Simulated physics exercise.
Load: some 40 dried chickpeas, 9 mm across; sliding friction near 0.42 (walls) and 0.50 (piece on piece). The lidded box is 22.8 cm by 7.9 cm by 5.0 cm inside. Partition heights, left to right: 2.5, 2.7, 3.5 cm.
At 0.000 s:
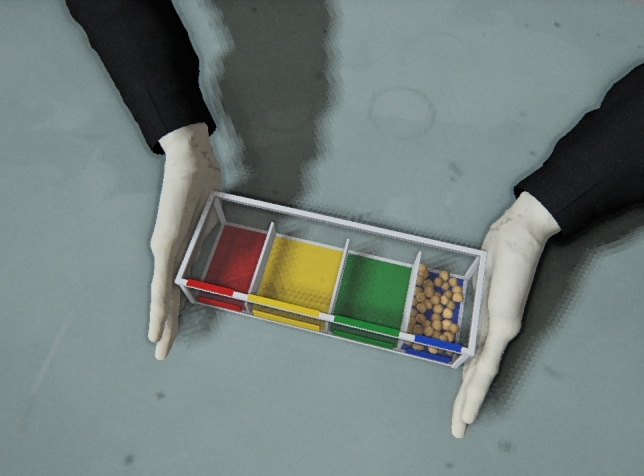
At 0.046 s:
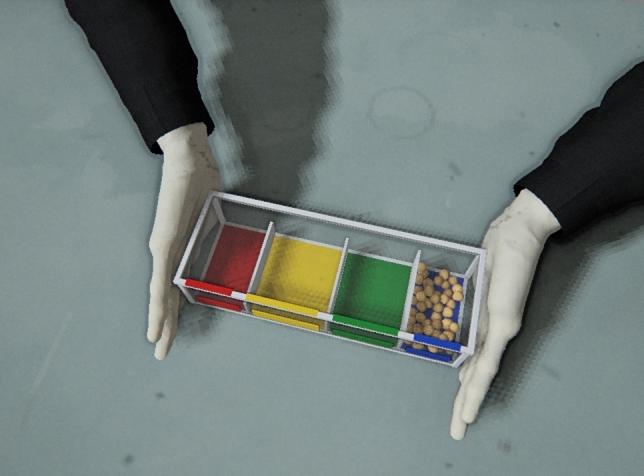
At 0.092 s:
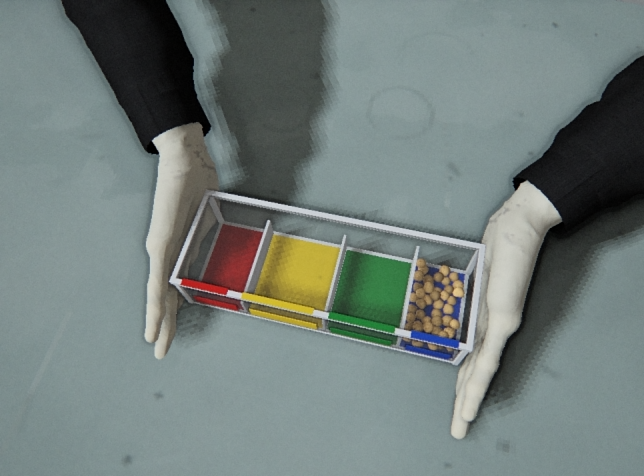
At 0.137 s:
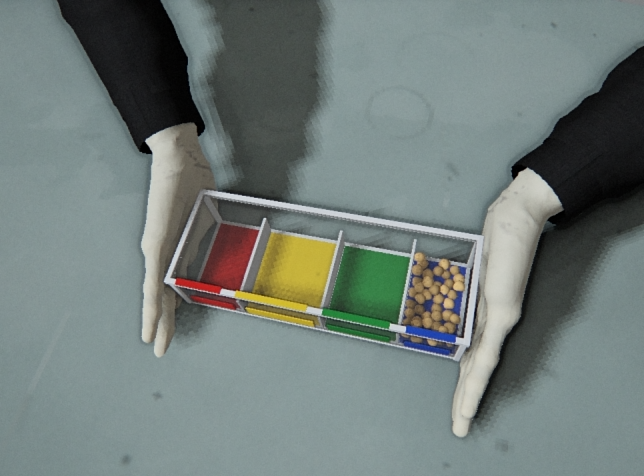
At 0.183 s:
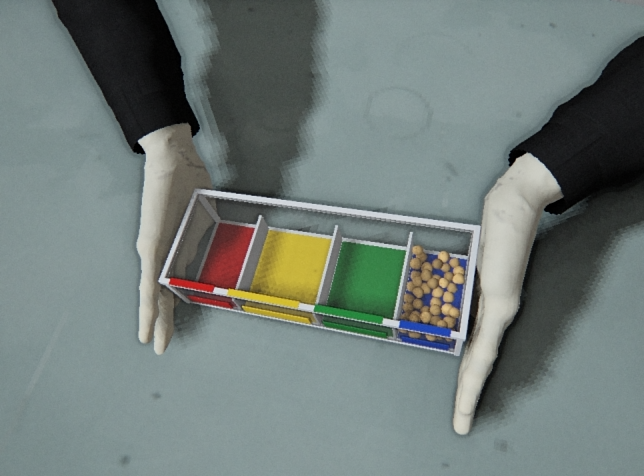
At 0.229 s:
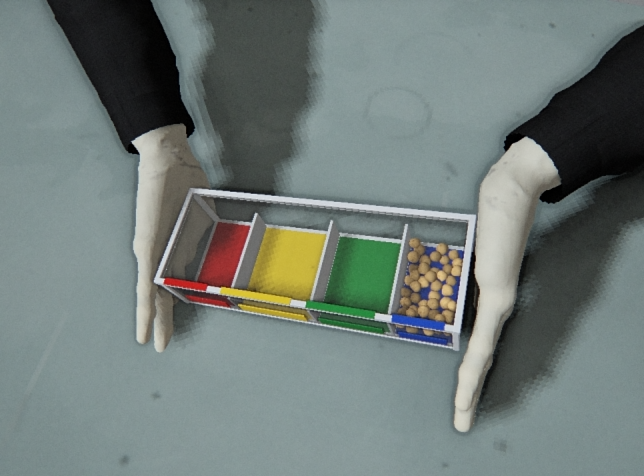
Two hands tilt a clear divided box slightly, its left end lowering, chickpeas in blue.
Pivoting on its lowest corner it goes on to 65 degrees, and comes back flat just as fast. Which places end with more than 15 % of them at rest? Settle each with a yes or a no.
For red, no; for blue, yes; for green, no; for yellow, no.
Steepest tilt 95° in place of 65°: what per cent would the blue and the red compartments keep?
Then: Blue 55, red 20.
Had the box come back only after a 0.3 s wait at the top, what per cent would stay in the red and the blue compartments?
Result - red: 0 %, blue: 100 %.
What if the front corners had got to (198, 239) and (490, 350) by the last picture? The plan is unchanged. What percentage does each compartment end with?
You'd see red at 0 percent, blue at 100, green at 0 and yellow at 0 percent.
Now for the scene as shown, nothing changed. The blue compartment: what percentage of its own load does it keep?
That comes out at about 100 percent.
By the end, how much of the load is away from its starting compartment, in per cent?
Roughly 0 %.
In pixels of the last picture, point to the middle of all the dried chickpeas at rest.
In the last view, approximately (418, 313).
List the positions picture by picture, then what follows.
Box tilt 0 degrees, front corners at (182, 280) and (468, 349); blue 100 %, in the first frame.
Box tilt 1 degrees, front corners at (181, 279) and (468, 348), in the second frame.
Box tilt 3 degrees, front corners at (177, 279) and (467, 345), lowest corner left front, in the third frame.
Box tilt 7 degrees, front corners at (171, 279) and (464, 340), lowest corner left front, in the fourth frame.
Box tilt 11 degrees, front corners at (166, 279) and (460, 333), lowest corner left front, in the fifth frame.
Box tilt 14 degrees, front corners at (161, 279) and (454, 327), lowest corner left front; blue 100 %. Its pace works out near 85 degrees a second, in the sixth frame.
After 0.92 s, tilt 64 degrees; blue 100 %.
After 1.37 s, tilt 28 degrees; blue 100 %.
After 1.91 s, tilt 0 degrees; blue 100 %.
In the end, at 2.2 s, red 0 %, blue 100 %, green 0 %, yellow 0 %.
